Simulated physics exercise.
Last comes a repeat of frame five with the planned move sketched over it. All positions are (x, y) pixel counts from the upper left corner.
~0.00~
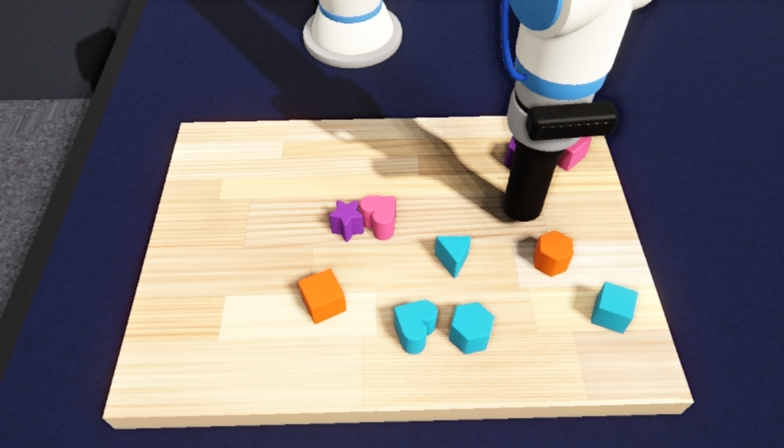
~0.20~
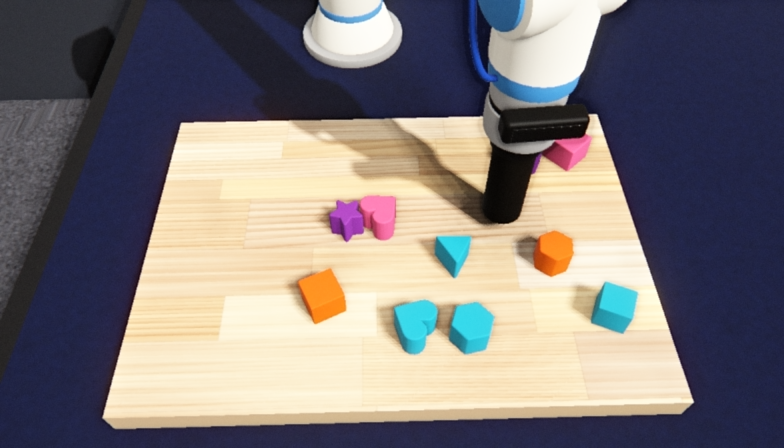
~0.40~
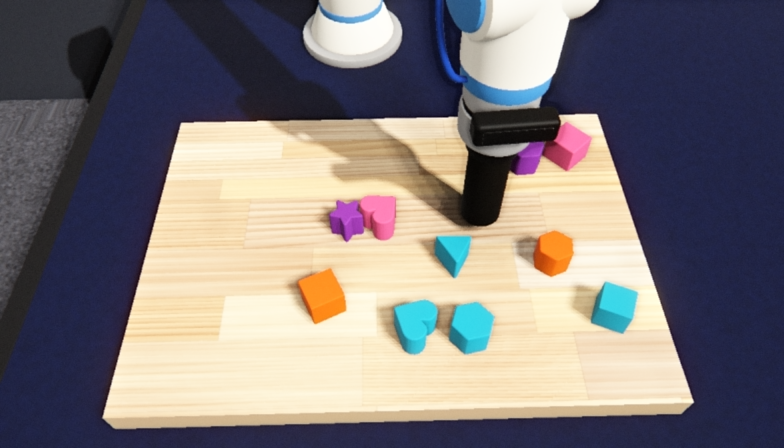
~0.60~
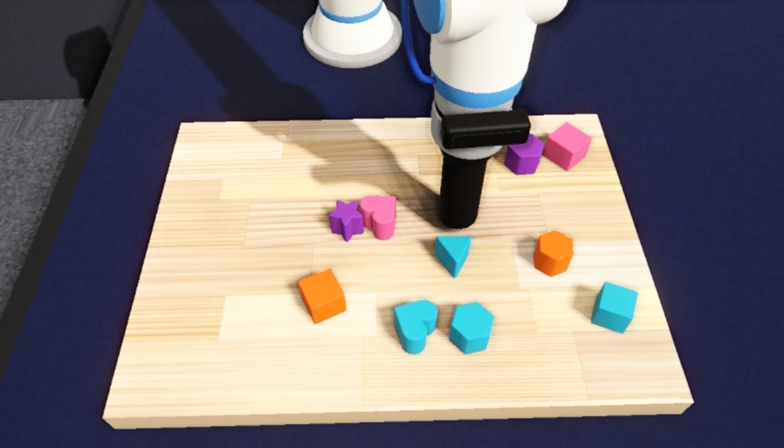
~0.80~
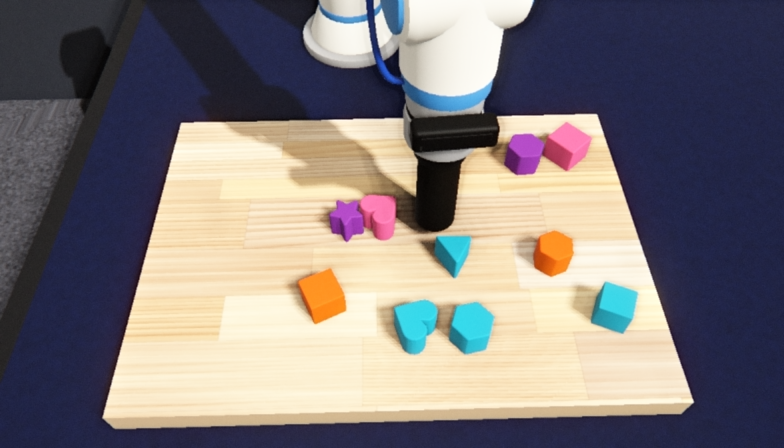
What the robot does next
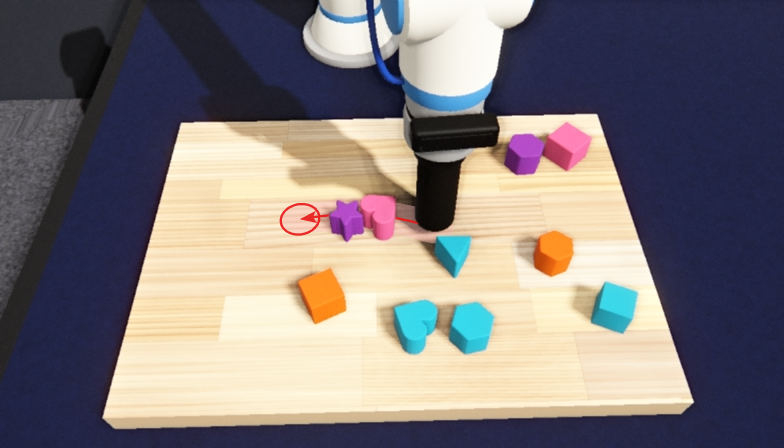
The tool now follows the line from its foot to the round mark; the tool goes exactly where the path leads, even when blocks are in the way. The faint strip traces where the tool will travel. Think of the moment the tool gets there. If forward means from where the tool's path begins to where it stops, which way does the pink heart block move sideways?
Displaced left.
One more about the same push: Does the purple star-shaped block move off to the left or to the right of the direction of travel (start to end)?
Slides left.
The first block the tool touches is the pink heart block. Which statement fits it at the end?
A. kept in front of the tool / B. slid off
My answer is option A.
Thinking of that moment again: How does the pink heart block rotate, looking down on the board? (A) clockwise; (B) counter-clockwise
(B)
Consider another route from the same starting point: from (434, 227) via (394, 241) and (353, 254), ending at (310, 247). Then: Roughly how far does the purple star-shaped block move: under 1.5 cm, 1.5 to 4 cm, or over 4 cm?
I reckon it covers between 1.5 and 4 cm.
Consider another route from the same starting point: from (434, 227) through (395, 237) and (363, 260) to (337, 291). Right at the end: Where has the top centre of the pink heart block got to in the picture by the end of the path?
I'd place it at (357, 205), taking the centre of its top.
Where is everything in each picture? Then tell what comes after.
In the first picture, tool's lower end at (522, 207); purple star-shaped block at (346, 211); pink heart block at (380, 206); turquoise triangular block at (455, 244).
In the second picture, tool at (501, 209); blocks still.
In the third picture, tool at (480, 212); blocks still.
In the fourth picture, tool at (458, 214); blocks still.
In the fifth picture, tool at (435, 217); purple star-shaped block at (346, 211); pink heart block at (380, 206); turquoise triangular block at (455, 244).
Drawn move, from (434, 227) via (390, 217) and (345, 214), ending at (300, 219).
What follows on the original path. One third of the way, tool at (390, 206); purple star-shaped block at (327, 215), turned 25° anticlockwise; pink heart block at (355, 205), turned 15° anticlockwise.
Two thirds of the way, tool at (343, 204); purple star-shaped block at (297, 226), turned 95° anticlockwise; pink heart block at (308, 205), turned 30° anticlockwise.
At the end, tool at (298, 208); purple star-shaped block at (281, 233), turned 170° anticlockwise; pink heart block at (261, 212), turned 40° anticlockwise; turquoise triangular block still.
